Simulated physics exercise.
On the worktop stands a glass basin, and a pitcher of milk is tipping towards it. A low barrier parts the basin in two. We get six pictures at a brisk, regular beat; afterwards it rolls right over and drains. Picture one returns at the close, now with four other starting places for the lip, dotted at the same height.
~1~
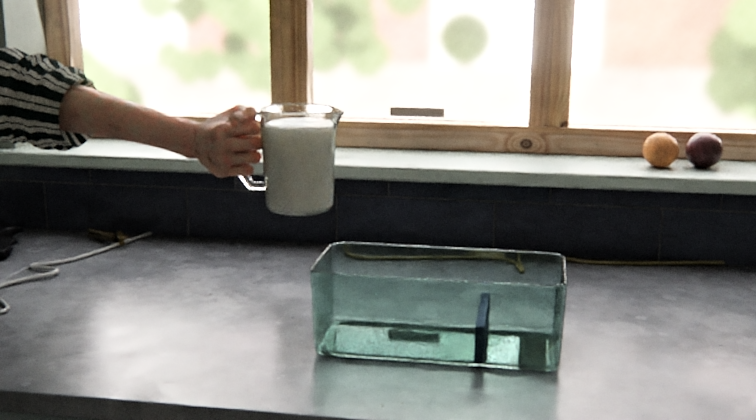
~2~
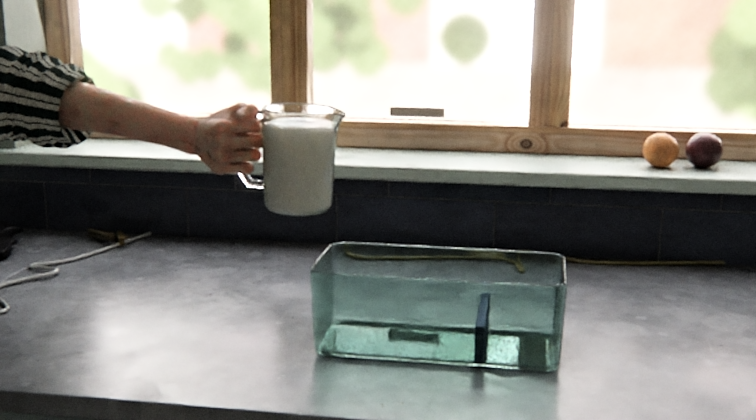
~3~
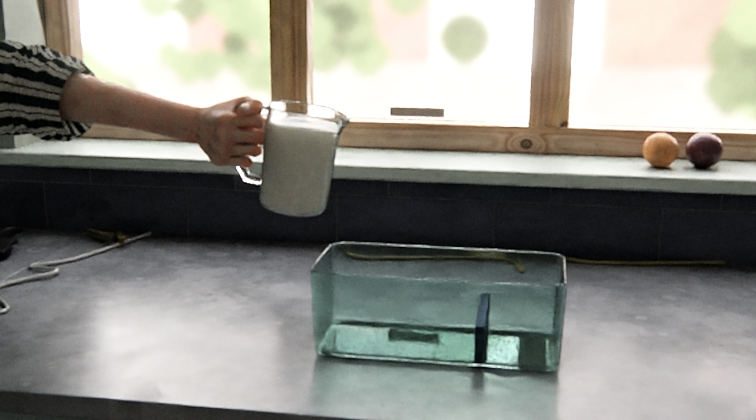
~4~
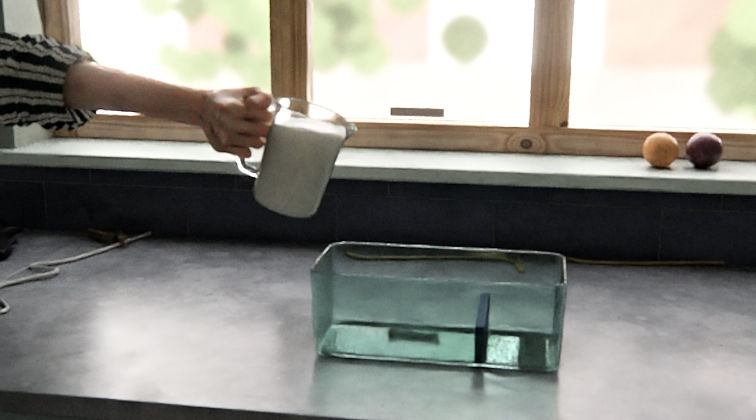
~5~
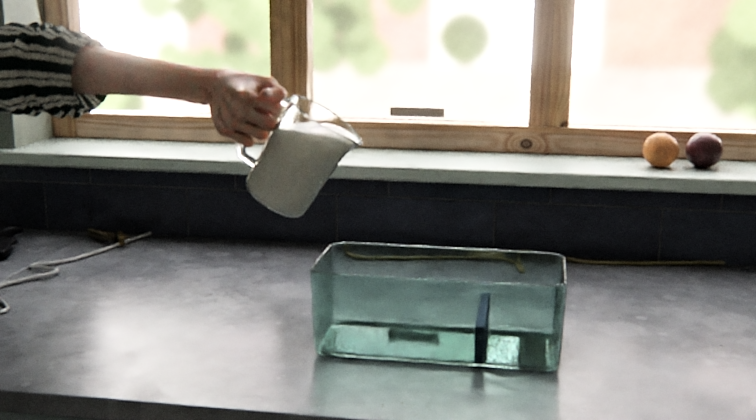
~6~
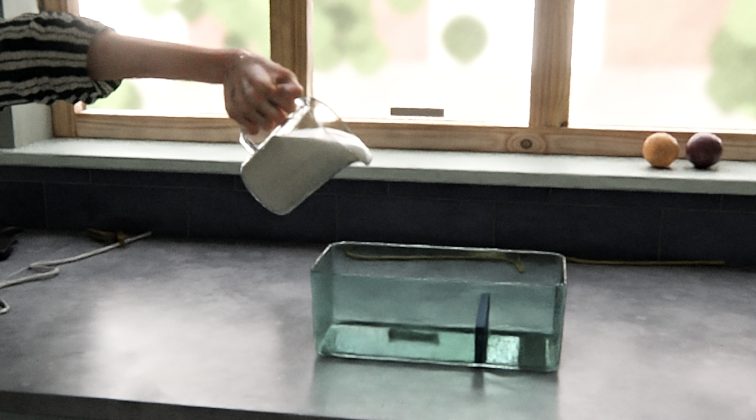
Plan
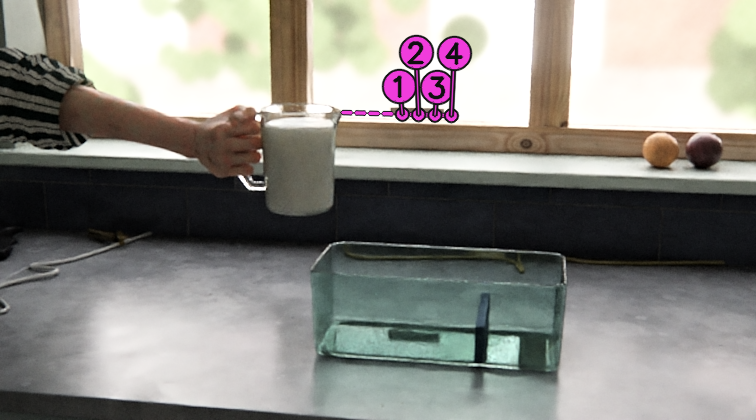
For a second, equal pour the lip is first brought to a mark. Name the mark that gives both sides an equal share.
Use spot 3.
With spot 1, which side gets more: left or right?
More ends on the left.
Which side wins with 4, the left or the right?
The right one.
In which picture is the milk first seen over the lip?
In picture 6.
On the marked copy, 1 at (402, 114); 2 at (418, 114); 3 at (434, 115); 4 at (451, 115).
Choosing 1, about 91 % ends left of the wall and 5 % right of it; 4 % is lost outside.
Choosing 2, about 79 % ends left of the wall and 14 % right of it; 6 % is lost outside.
Choosing 3, about 53 % ends left of the wall and 45 % right of it.
Choosing 4, about 21 % ends left of the wall and 76 % right of it; 3 % is lost outside.
